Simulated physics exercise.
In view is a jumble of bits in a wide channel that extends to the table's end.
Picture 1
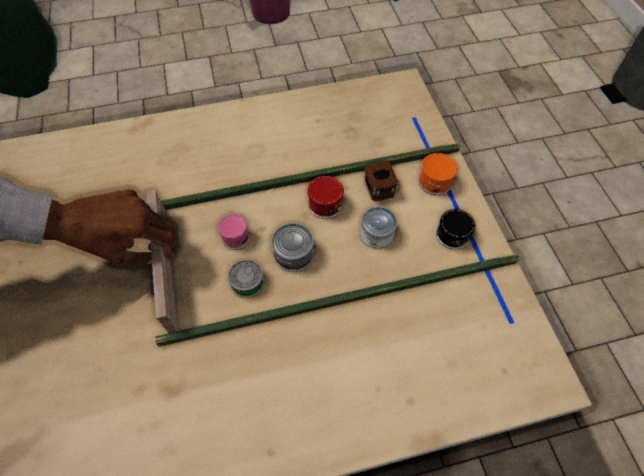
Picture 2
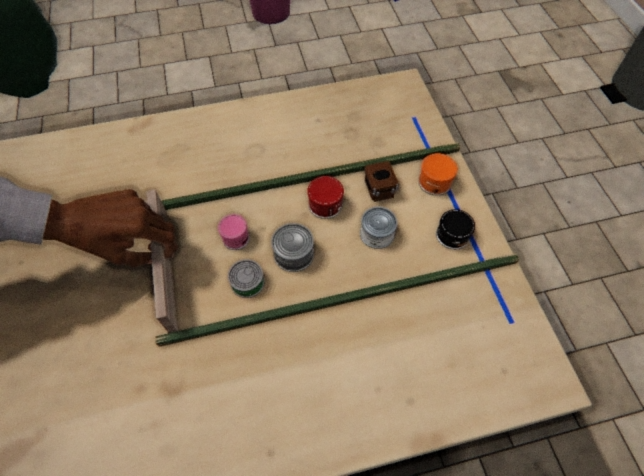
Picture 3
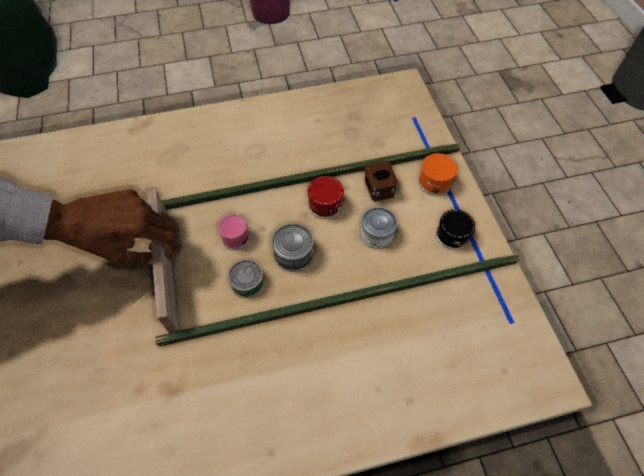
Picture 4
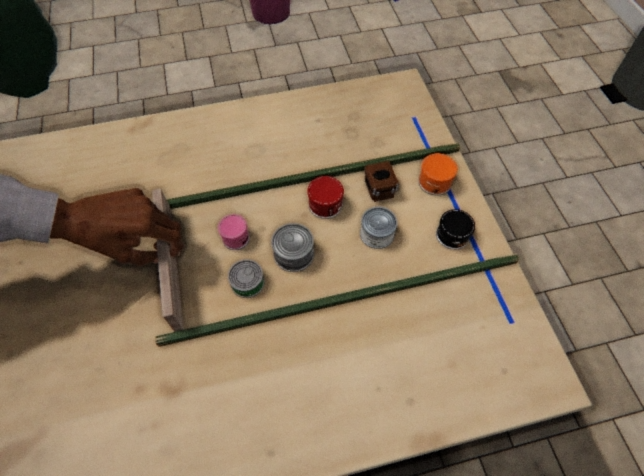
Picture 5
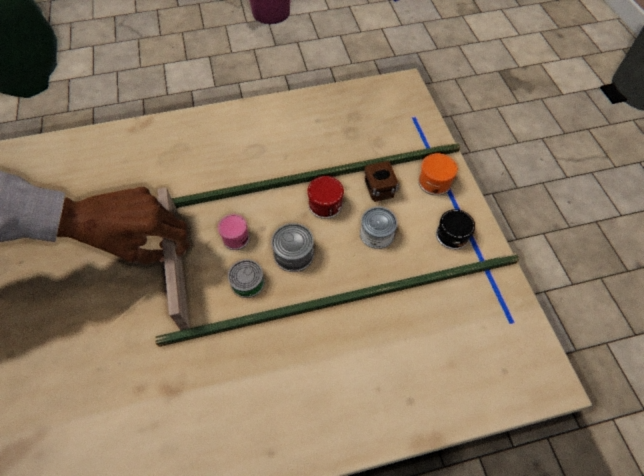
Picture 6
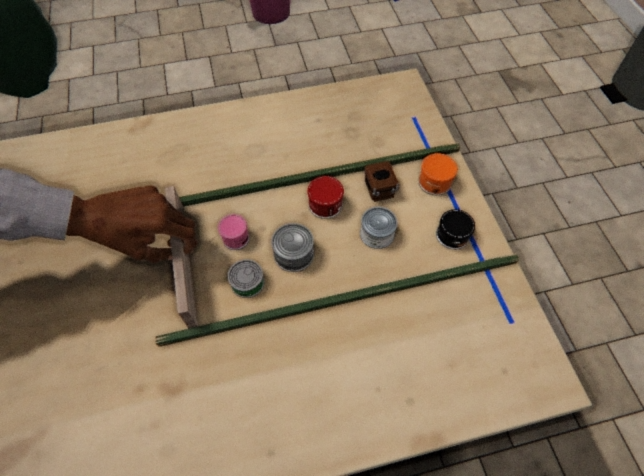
On a wooden tabletop, a hand slowly sliding a board slightly right between green rails toward small pots and tins sitting still.
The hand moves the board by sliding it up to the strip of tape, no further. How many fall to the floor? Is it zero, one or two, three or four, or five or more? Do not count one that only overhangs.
Off the edge will go three or four.
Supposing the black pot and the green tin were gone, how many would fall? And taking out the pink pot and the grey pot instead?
That gives 3 for the first pair taken away and 3 for the second.
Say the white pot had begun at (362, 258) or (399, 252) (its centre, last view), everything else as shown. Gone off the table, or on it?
First place, it is gone; second place, it is gone.
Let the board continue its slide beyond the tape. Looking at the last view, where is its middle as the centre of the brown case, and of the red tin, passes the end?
About (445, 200), and about (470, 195) for the other.
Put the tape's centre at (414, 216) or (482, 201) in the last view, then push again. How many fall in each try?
It would be 0 and 8.
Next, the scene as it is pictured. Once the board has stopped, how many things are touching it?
Well, it touches 4.
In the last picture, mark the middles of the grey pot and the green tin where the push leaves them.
Close to (482, 207); the other close to (492, 239).
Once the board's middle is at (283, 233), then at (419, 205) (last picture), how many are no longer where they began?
First 3, then 8.
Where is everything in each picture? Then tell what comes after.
The first frame shows orange tin (437, 175); black pot (455, 229); brown case (380, 182); board (162, 259); tape (456, 207).
The second frame shows black pot (455, 229); pink pot (234, 232).
The third frame shows brown case (380, 182); green tin (247, 279).
The fourth frame shows orange tin (437, 175); grey pot (293, 248).
The fifth frame shows black pot (455, 229); white pot (378, 228).
The sixth frame shows orange tin (437, 175); black pot (455, 229); brown case (380, 182); board (181, 255); tape (456, 207).
Soon after, none off yet; orange tin at rest near (437, 175); black pot at rest near (455, 229); brown case at rest near (380, 182).
In the end, the number that fall off is three or four; gone, white pot, brown case, black pot and orange tin.
